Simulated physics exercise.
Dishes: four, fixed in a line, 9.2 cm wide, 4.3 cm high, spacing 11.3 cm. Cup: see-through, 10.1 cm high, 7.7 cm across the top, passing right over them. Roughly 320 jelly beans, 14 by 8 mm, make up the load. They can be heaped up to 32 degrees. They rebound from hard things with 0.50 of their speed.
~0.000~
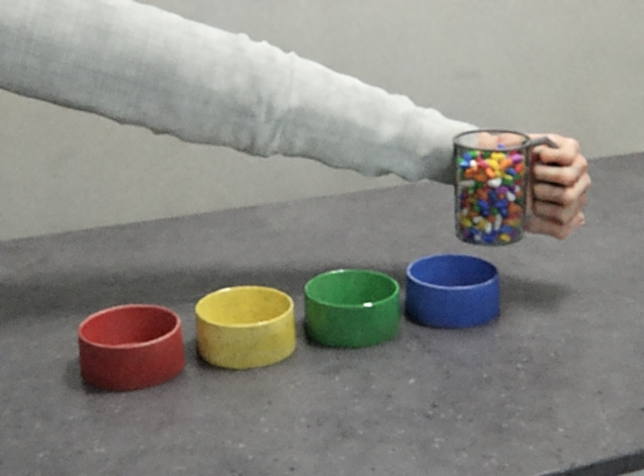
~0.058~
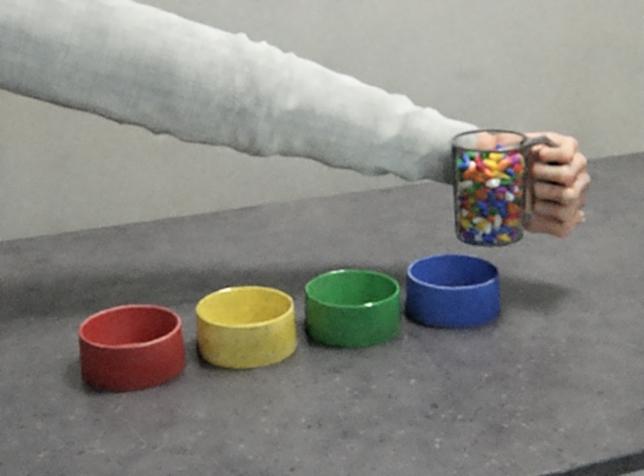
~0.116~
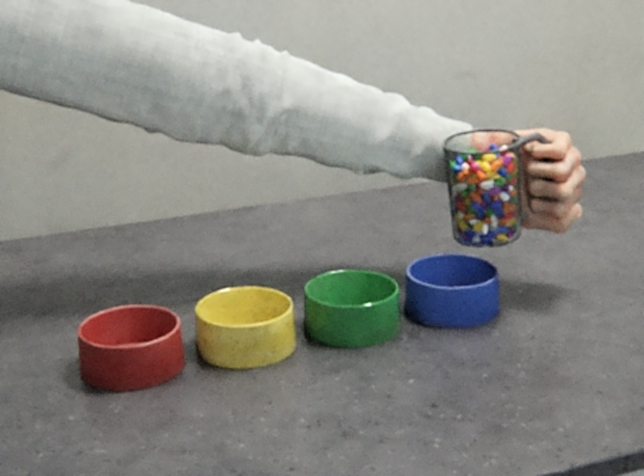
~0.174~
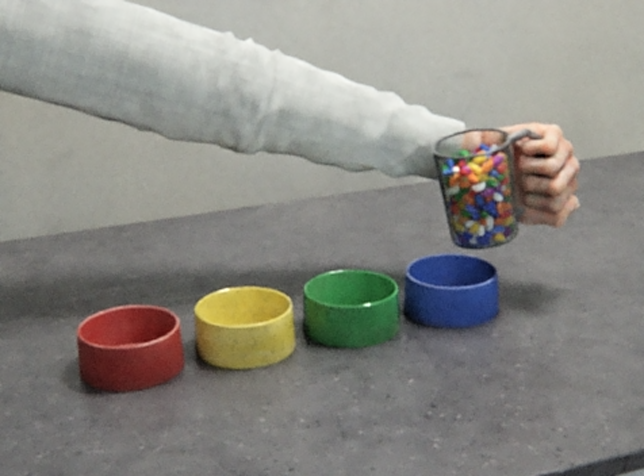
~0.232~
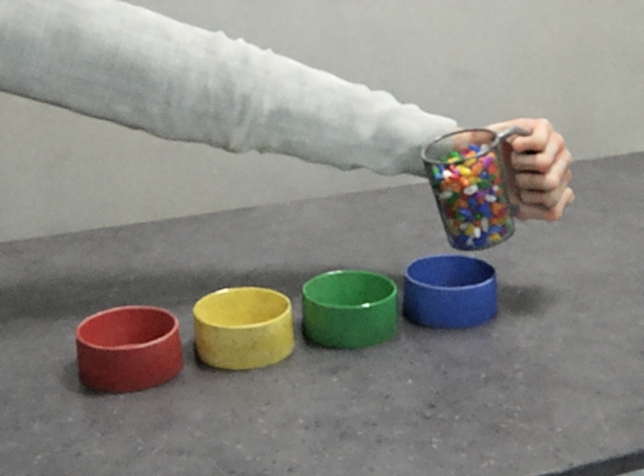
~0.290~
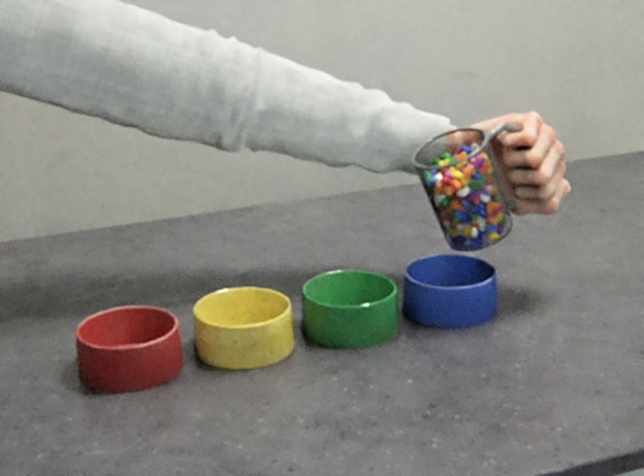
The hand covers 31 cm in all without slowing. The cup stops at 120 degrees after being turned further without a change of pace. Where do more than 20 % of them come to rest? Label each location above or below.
Labels - red dish: Below, blue dish: Below, green dish: Below, yellow dish: Above, counter: Above.
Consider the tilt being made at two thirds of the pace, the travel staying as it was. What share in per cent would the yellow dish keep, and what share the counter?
Then the yellow dish would get 60 and the counter 30.
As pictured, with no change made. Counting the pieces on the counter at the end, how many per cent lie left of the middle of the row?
60 %.
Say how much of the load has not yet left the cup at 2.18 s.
0 per cent.
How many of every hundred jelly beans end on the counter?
Roughly 40 in a hundred.
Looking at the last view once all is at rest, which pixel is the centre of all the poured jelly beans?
Centre at rest: Approx. (267, 332) px.
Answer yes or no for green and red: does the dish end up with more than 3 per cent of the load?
With green that holds, while with red that fails.
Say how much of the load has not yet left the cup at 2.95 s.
About 0 percent of the load.
Then, at 1.42 s, tilt 120 degrees; cup holds 55 %, green 10 %, yellow 5 %.
After 2.18 s, tilt 120 degrees; cup holds 0 %, green 10 %, yellow 50 %.
After 2.95 s, tilt 120 degrees; cup holds 0 %, green 10 %, yellow 50 %.
In the end, at 3.2 s, red 0 %, blue 0 %, green 10 %, yellow 50 %, counter 40 %.
